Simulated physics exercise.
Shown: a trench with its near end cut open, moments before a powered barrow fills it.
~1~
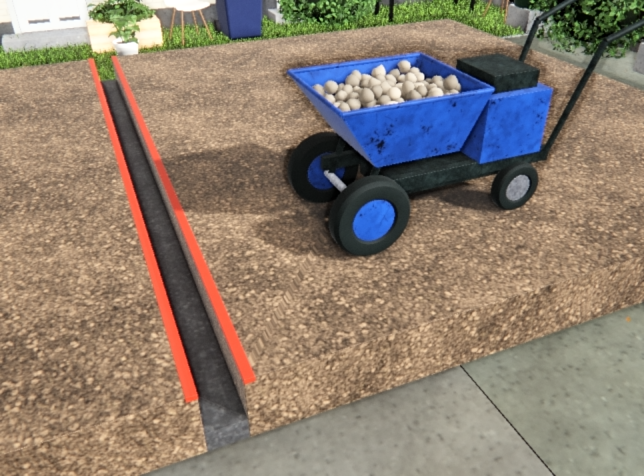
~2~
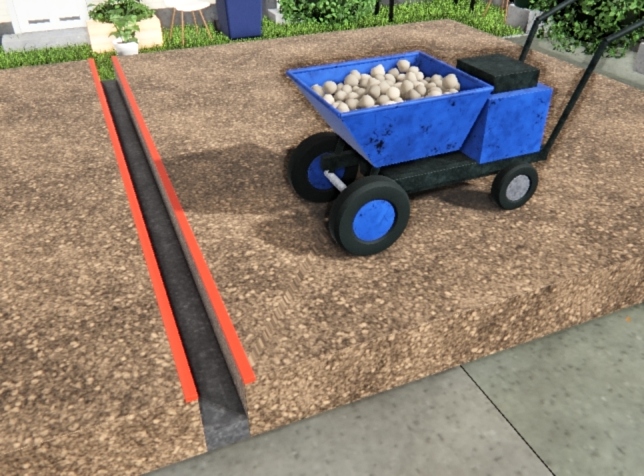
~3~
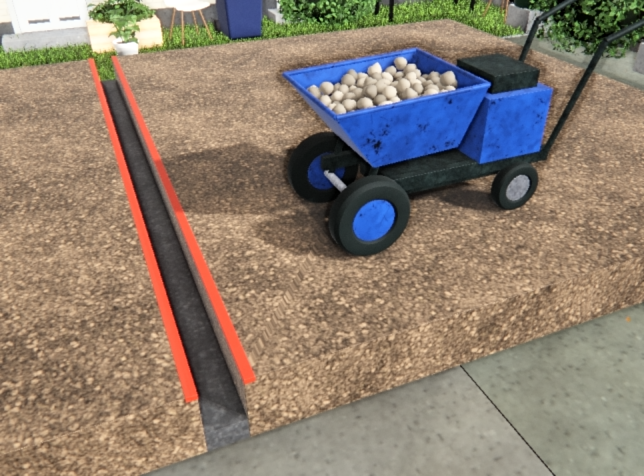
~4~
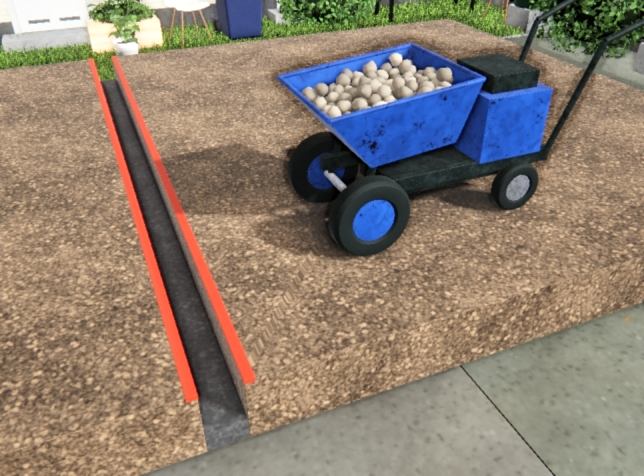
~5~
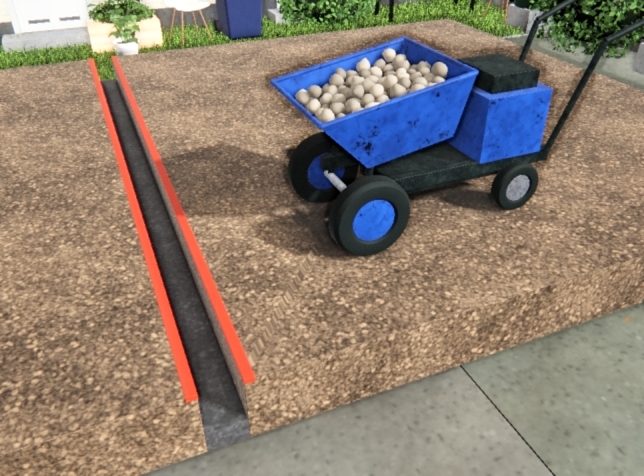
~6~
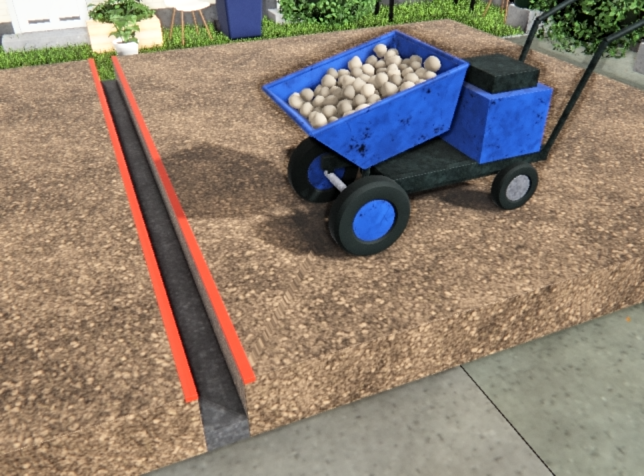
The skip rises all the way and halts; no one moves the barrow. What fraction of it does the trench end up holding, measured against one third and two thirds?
What falls in is a third up to two thirds.
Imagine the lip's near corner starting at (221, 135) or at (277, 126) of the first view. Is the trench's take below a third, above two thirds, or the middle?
Less than a third; one to two thirds.
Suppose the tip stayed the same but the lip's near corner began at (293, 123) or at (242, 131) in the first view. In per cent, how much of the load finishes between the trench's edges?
The first stopping place yields 60 % and the other yields 0 %.
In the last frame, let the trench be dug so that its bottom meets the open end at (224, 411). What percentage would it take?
Estimated share: Approx. 40 %.
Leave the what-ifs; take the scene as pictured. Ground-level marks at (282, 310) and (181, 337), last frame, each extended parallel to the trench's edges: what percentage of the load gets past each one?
Around 80 in a hundred for the first, 10 in a hundred for the second.
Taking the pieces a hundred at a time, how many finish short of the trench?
About 25 %.
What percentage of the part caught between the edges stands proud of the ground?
My figure is near 5 per cent.
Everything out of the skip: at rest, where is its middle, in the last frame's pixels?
Near (189, 272).
Shortly afterwards, skip tipped steeply; the whole lot in the skip.
Next, skip tipped right over; the bulk in the skip; near a quarter short of the trench; only a few in or heaped over the trench; only a few falling.
Some moments later, skip tipped right over; near a quarter in the skip; near a quarter short of the trench; near a third in or heaped over the trench; a little beyond it.
In the end, skip tipped right over; near a quarter in the skip; near a quarter short of the trench; near half in or heaped over the trench; a little beyond it.
